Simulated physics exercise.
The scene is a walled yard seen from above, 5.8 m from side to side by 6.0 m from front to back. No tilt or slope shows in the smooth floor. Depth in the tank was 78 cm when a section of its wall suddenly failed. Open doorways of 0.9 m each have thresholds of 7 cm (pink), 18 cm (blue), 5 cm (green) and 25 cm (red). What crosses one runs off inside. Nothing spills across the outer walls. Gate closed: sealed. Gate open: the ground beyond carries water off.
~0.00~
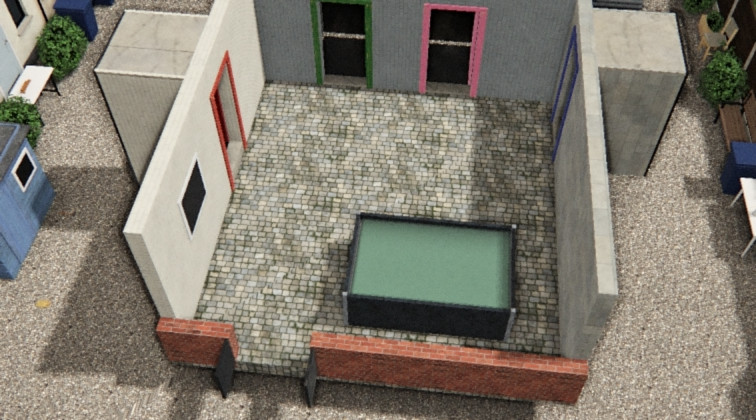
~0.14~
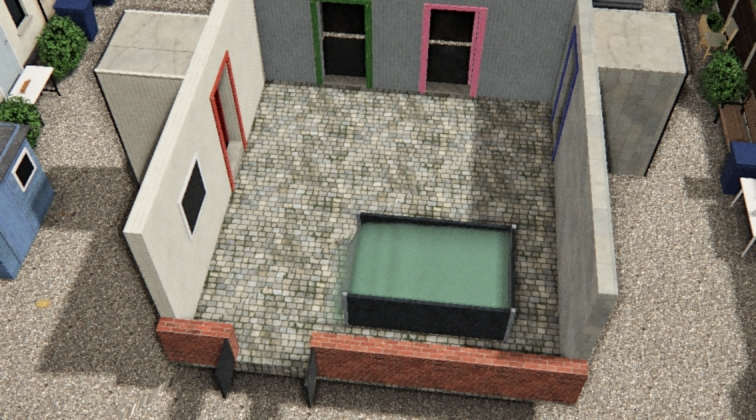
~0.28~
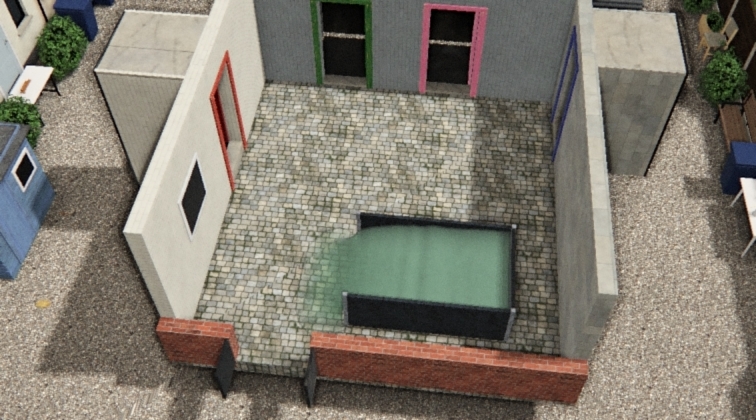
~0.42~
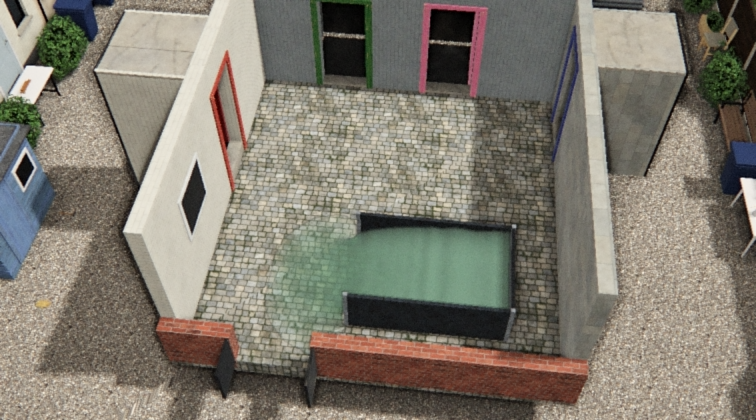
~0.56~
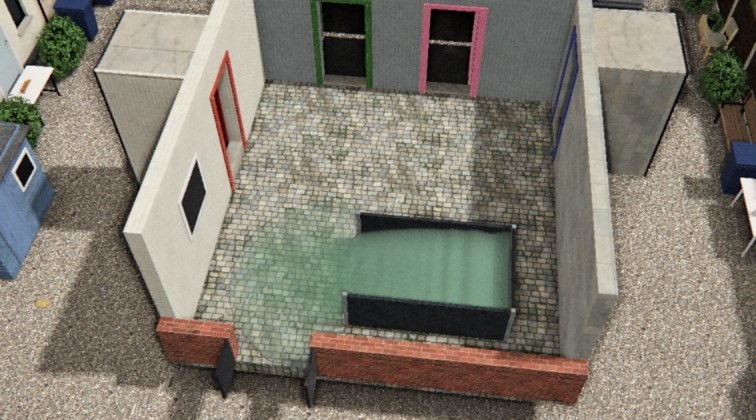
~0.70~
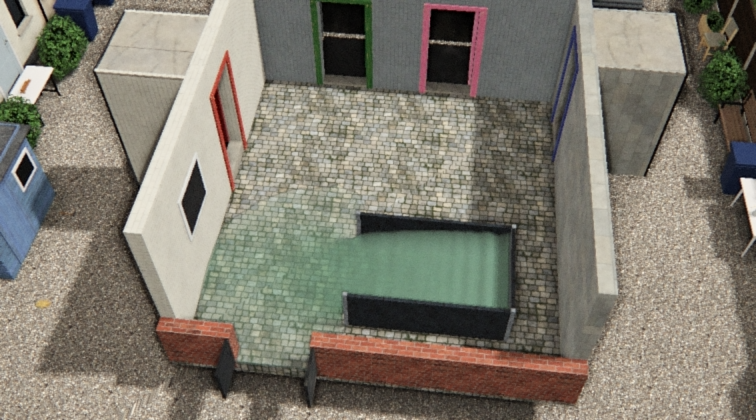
Greenish water pours out of the open left end of a dark rectangular tank in a walled yard, then spreads left in a widening sheet across the stone-paved floor toward the pale wall with the red-framed doorway.
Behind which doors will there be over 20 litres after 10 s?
The pink door will most likely respect the limit; the blue door will most likely respect the limit; the green door will most likely bust the limit; the red door will most likely respect the limit.
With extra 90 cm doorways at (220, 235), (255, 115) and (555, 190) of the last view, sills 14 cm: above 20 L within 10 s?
Well, the first is on the high side, the second is on the low side, and the third is on the low side.
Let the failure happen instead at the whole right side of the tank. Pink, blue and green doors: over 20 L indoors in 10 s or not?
Then pink exceeds it, blue does not exceed it, green exceeds it.
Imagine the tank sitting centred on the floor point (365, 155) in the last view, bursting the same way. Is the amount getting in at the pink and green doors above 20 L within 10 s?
Pink gets no more than that, green gets more than that.
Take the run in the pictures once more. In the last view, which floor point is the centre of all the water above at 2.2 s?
The water is centred near (317, 265).
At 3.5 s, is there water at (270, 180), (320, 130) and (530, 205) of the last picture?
The first point is awash, the second is awash and the third is not yet hit.
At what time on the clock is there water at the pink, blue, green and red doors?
Pink = 3.6 s, blue = 5.0 s, green = 2.8 s, red = 1.1 s.
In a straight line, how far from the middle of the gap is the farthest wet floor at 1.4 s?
Distance: Approx. 3.6 m.
After 1.4 s water covers 30 % of the floor and is deepest (50 cm) near (188, 341); pink door not reached, blue door not reached, green door not reached, red door 15 cm at the sill, 0 L in.
After 2.2 s water covers 35 % of the floor and is deepest (44 cm) near (191, 331); pink door not reached, blue door not reached, green door not reached, red door 21 cm at the sill, 0 L in.
After 3.5 s water covers 45 % of the floor and is deepest (30 cm) near (265, 83); pink door not reached, blue door not reached, green door 16 cm at the sill, 19 L in, red door 15 cm at the sill, 0 L in.
After 6.0 s water covers 75 % of the floor and is deepest (19 cm) near (542, 111); pink door 8 cm at the sill, 1 L in, blue door 15 cm at the sill, 0 L in, green door 14 cm at the sill, 136 L in, red door 8 cm at the sill, 0 L in.
After 10.0 s water covers 100 % of the floor and is deepest (14 cm) near (559, 348); pink door 5 cm at the sill, 2 L in, blue door 10 cm at the sill, 0 L in, green door 7 cm at the sill, 198 L in, red door 6 cm at the sill, 0 L in.
